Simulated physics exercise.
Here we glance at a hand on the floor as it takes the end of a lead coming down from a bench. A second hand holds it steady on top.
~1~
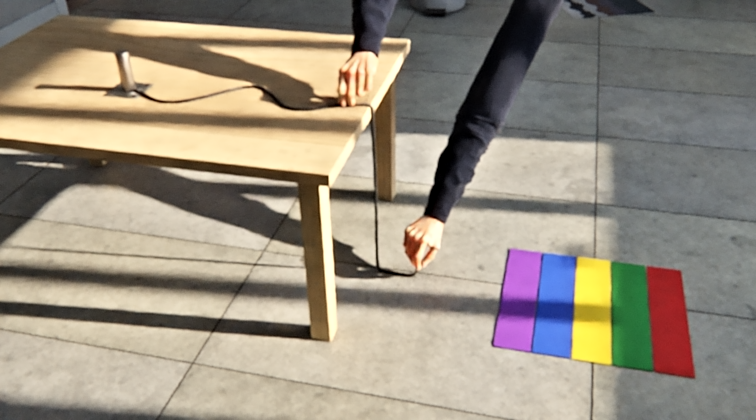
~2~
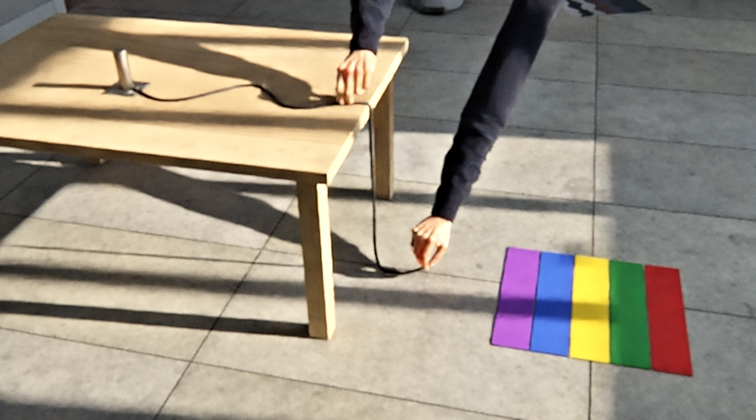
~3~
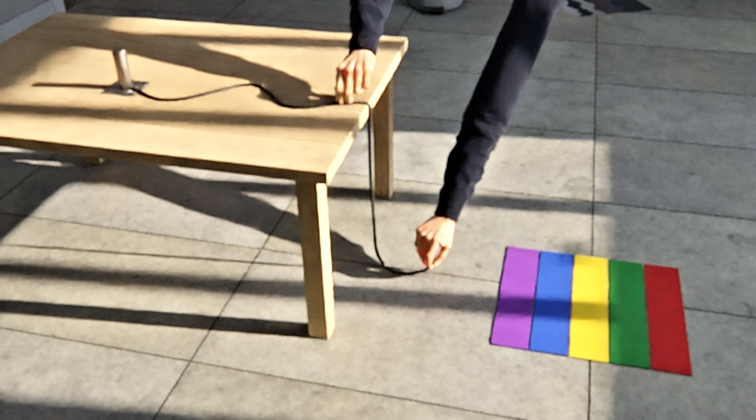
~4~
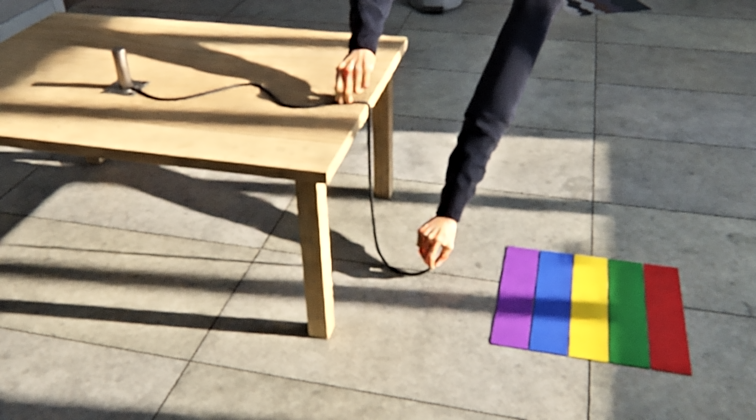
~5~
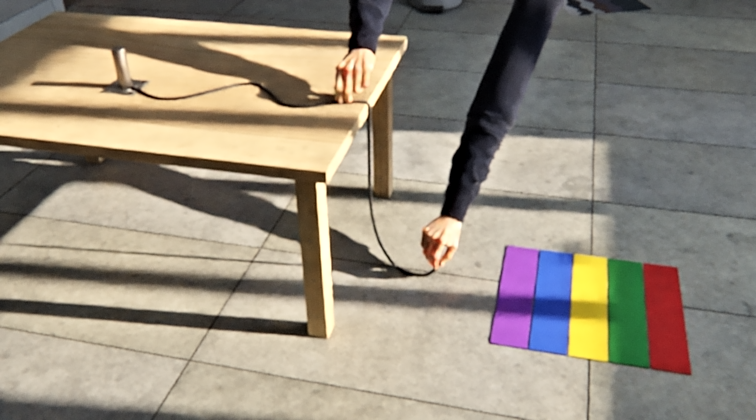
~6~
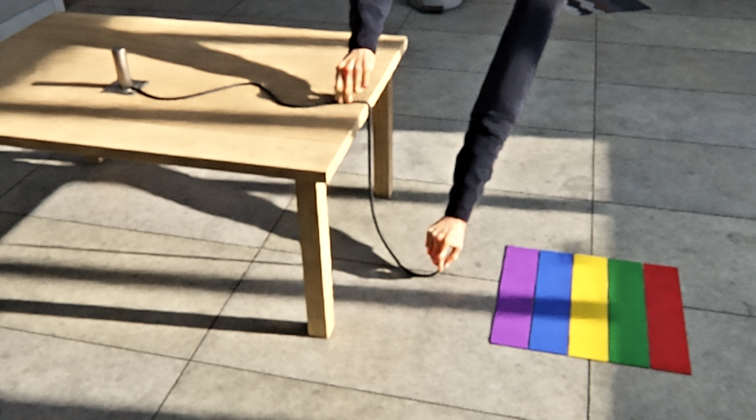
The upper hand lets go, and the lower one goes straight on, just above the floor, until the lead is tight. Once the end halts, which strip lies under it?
The yellow strip lies under it.
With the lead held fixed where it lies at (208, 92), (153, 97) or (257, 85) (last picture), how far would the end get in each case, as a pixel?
Those spots come out as (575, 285), (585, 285) and (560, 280).
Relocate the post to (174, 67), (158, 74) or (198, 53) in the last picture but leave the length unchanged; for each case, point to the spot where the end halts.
Results per try: (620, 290); (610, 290); (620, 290).
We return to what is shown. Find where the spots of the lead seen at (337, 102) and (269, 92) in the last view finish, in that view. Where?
First one: (380, 115); second one: (295, 98).
Soon after, end near (522, 277); over purple.
Then, end near (565, 283); over blue.
At full stretch, end near (592, 286); over yellow. It gets as far as the yellow strip.
